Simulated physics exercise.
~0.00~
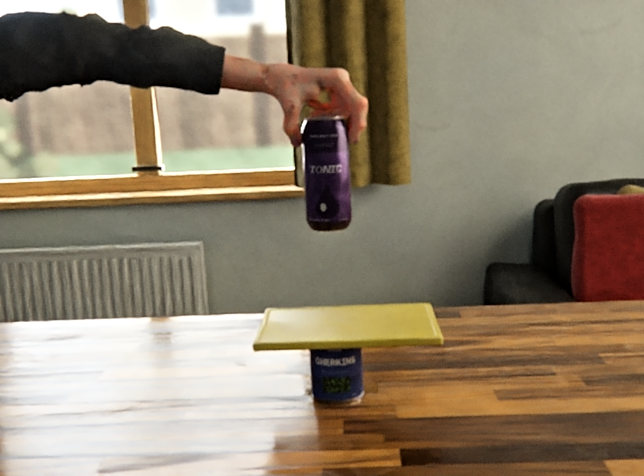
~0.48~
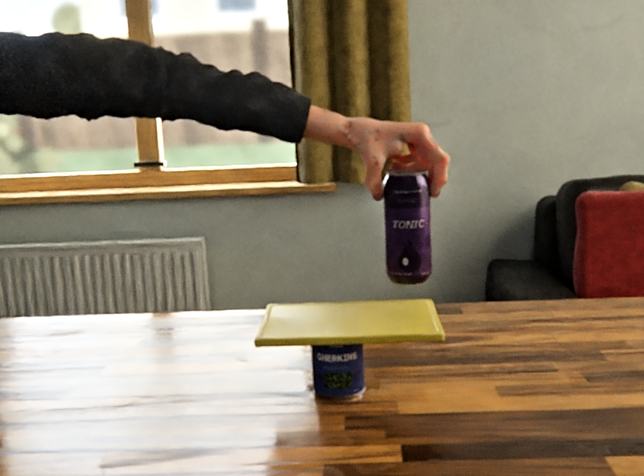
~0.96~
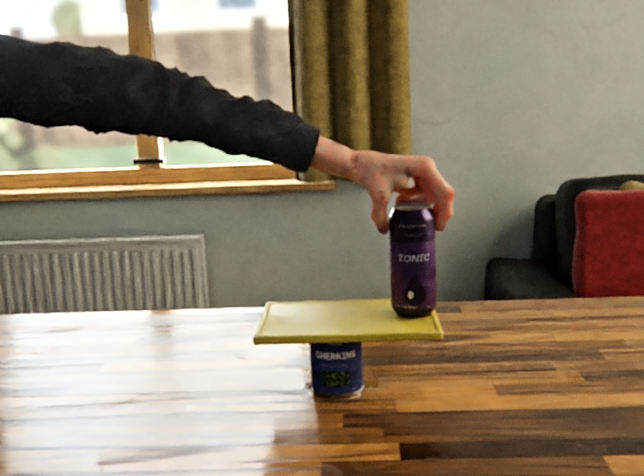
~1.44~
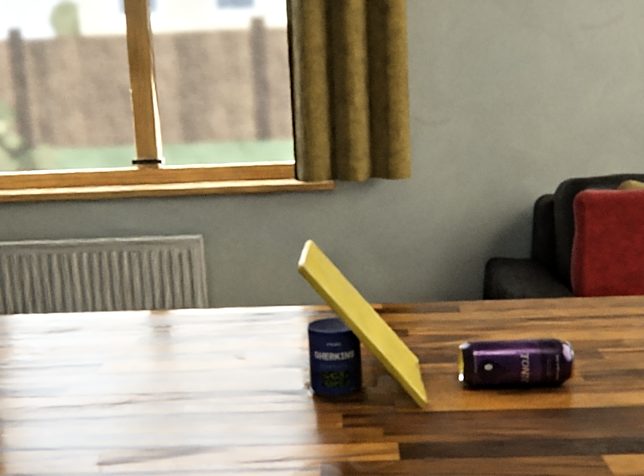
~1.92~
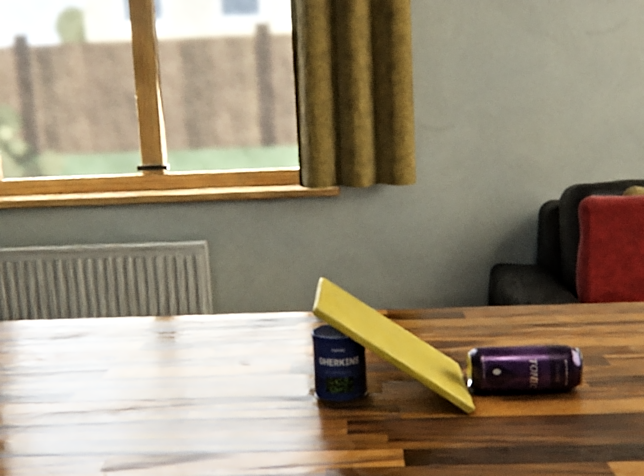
In this clip, a hand lowers a purple can onto the right end of a yellow lid balanced on a blue tin. The lid tips and the can falls onto its side on the table, leaving the lid leaning against the upright tin.
